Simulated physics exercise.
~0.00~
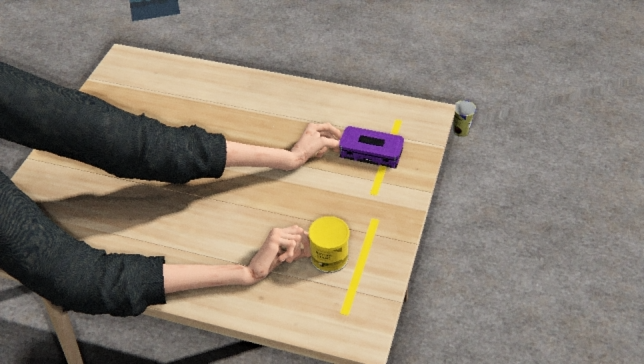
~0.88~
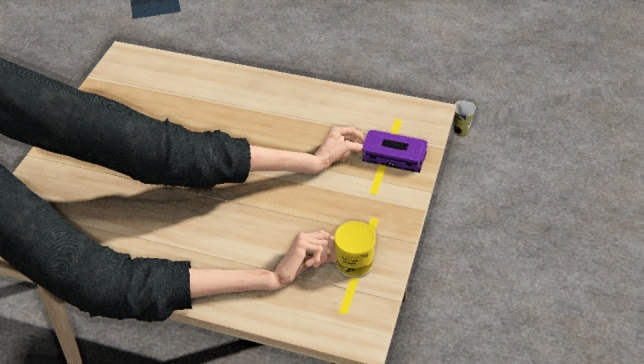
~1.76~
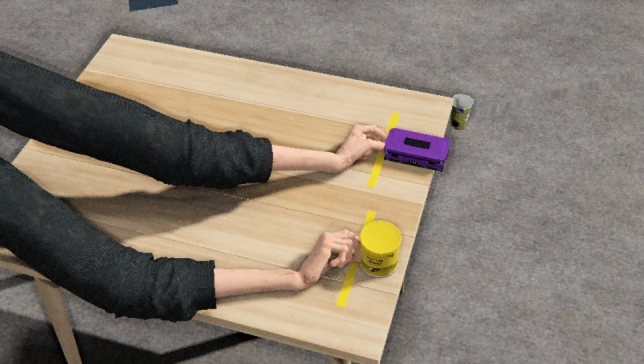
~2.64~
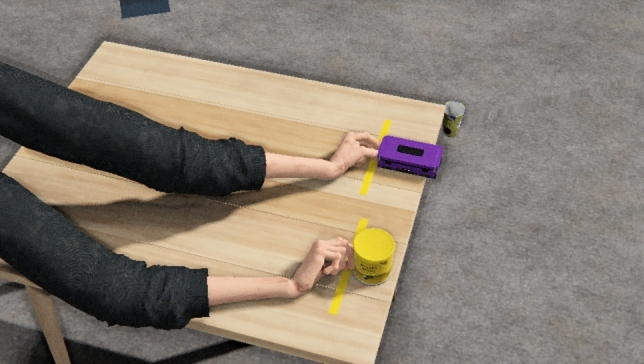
Two arms in dark sleeves reach in from the left over a pale wooden table, seen from above at an angle against a grey floor. The upper hand is behind a purple case and the lower hand behind a yellow pot, with yellow tape strips marking the table near its right edge. Both hands push together, sliding the case and the pot rightward across the tape. They move a little farther, beyond the strips and closer to the edge. Finally the pushing stops, and both objects remain on the table, the case close to the right edge.
